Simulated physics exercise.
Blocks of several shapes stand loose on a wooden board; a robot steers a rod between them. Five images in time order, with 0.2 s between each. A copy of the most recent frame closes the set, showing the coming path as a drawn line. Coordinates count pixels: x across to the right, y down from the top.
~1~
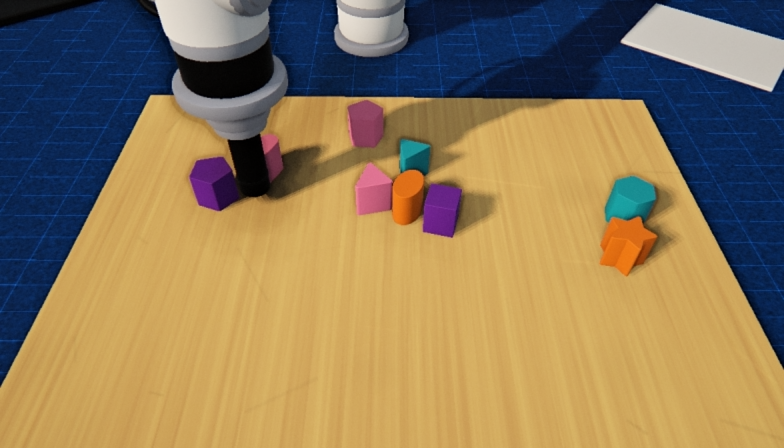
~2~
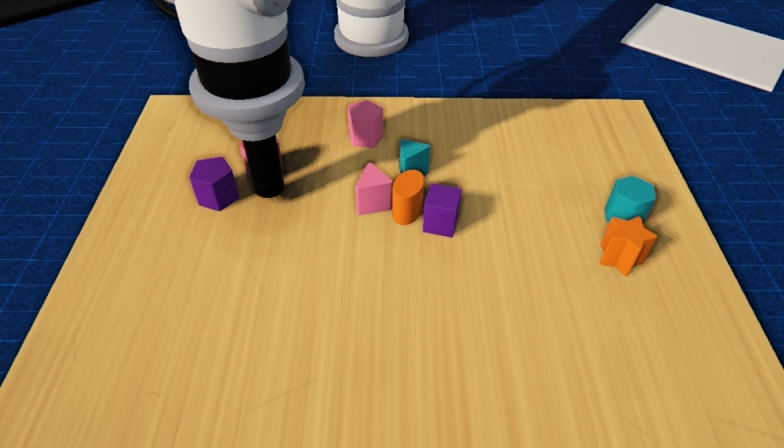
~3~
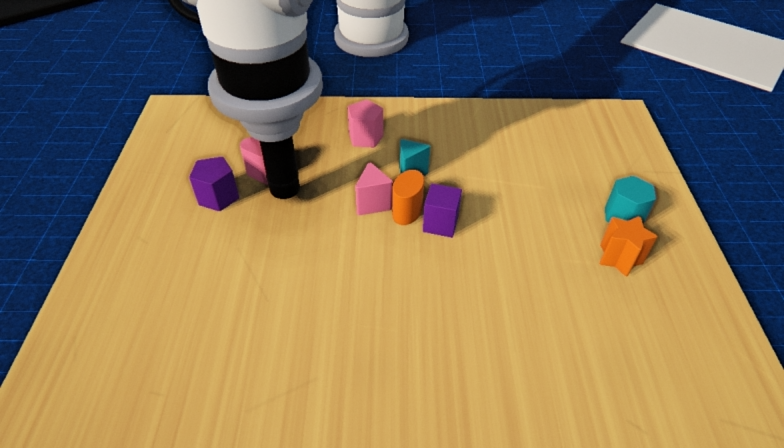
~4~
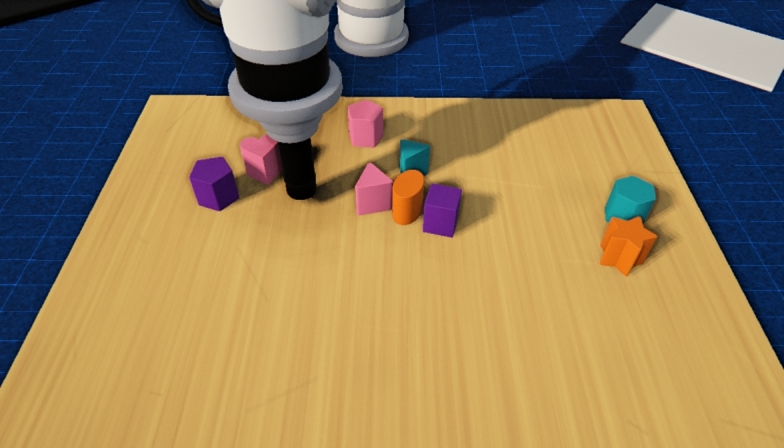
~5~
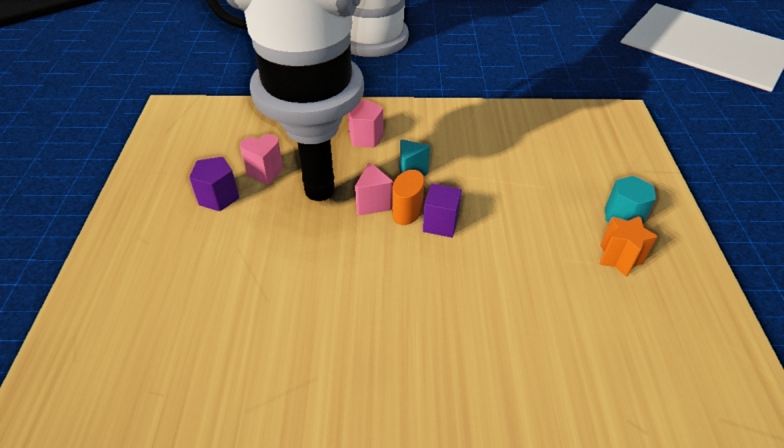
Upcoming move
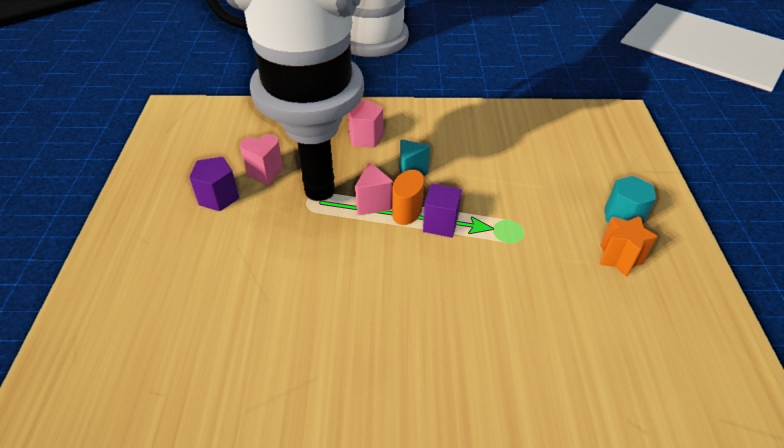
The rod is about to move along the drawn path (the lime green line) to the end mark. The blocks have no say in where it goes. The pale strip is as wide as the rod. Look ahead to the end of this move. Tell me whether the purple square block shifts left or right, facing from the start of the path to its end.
It's set to shift right.
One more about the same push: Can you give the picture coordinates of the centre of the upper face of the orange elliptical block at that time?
At pixel (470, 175).
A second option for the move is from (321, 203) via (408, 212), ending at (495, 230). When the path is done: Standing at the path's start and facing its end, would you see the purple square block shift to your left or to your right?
Slides right.
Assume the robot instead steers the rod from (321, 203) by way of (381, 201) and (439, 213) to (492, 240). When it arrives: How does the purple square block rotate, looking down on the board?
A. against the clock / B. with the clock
I choose B.
Path on the board, in a line from (321, 203) to (509, 231).
On the path given first. One third of the way, rod at (383, 201); pink triangular piece at (403, 171), turned 50° anticlockwise; orange elliptical block at (425, 182), turned 15° clockwise; purple square block at (449, 197), turned 20° clockwise.
Two thirds of the way, rod at (446, 211); pink triangular piece at (413, 167), turned 80° anticlockwise; orange elliptical block at (463, 174), turned 45° anticlockwise; purple square block at (484, 206), turned 65° clockwise.
At the end, rod at (511, 221); pink triangular piece at (413, 167), turned 80° anticlockwise; orange elliptical block at (470, 174), turned 70° anticlockwise; turquoise triangular piece in place; purple square block at (539, 224), turned 140° clockwise.
